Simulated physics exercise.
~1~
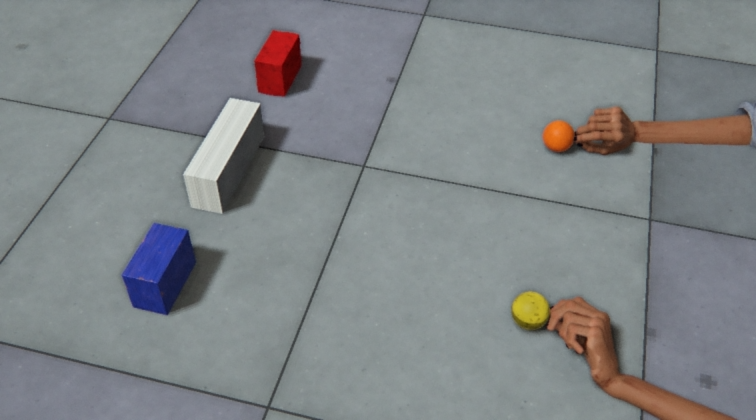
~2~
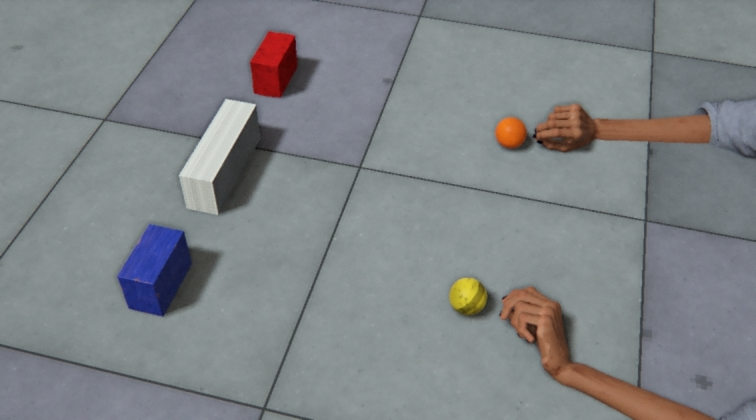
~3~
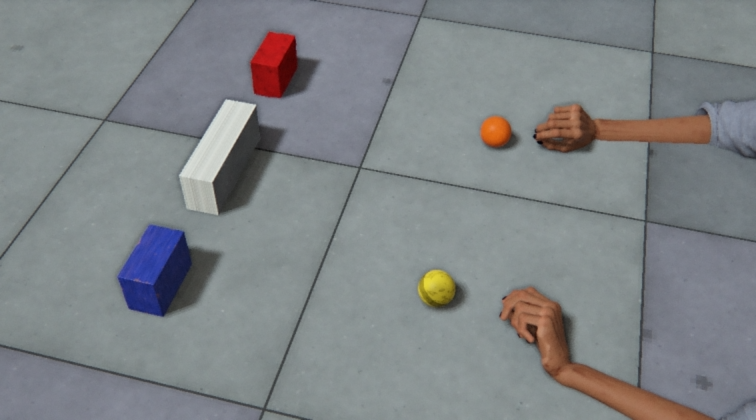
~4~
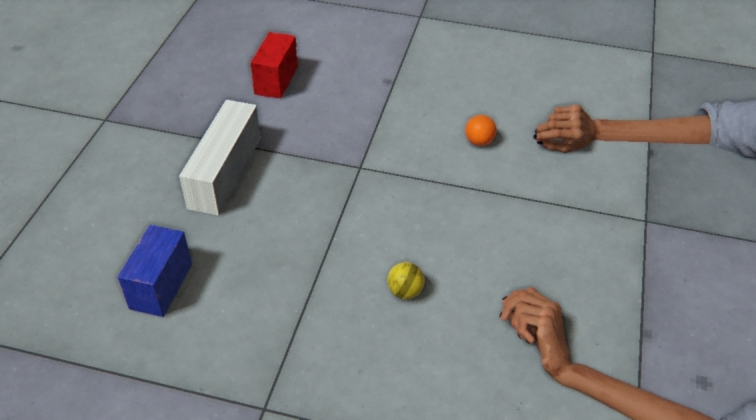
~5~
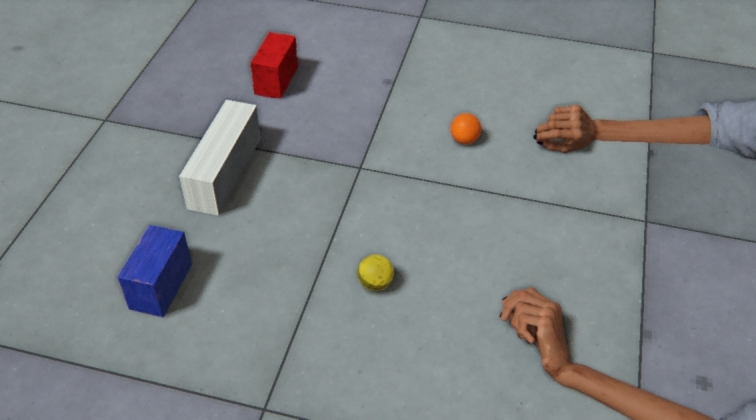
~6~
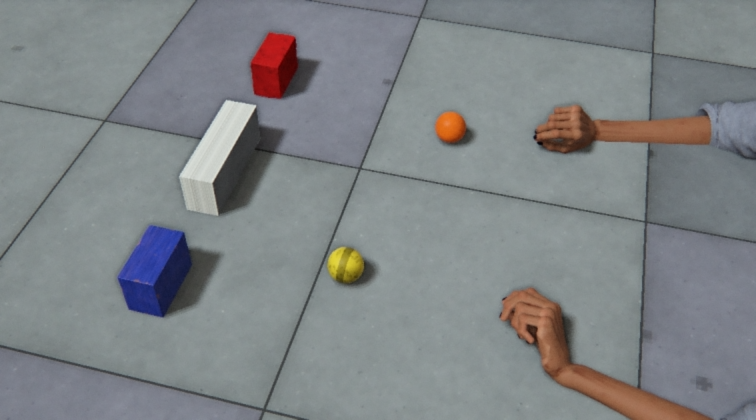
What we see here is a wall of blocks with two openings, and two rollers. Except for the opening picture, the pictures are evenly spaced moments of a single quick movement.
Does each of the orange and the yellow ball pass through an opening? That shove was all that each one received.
Result: The orange goes through, the yellow ball goes through.
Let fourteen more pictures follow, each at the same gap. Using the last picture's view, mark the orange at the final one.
(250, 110).
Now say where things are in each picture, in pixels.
The first frame shows orange (559, 137) under the hand; yellow ball (531, 311) under the hand; red brick (279, 63).
The second frame shows orange (511, 133); yellow ball (468, 297).
The third frame shows orange (496, 132); yellow ball (437, 289).
The fourth frame shows orange (481, 130); yellow ball (406, 281).
The fifth frame shows orange (466, 129); yellow ball (376, 273).
The sixth frame shows orange (450, 128); yellow ball (346, 265); grey book (222, 156).
Then, 0.40 s on from there, orange heading on near (304, 111); yellow ball heading on near (73, 193).
Then, 0.88 s on from there, orange heading on near (138, 93); yellow ball heading on.
Then, 1.30 s on from there, orange heading on; yellow ball heading on.
In the end, the orange gets between the blocks; the yellow ball gets between the blocks.
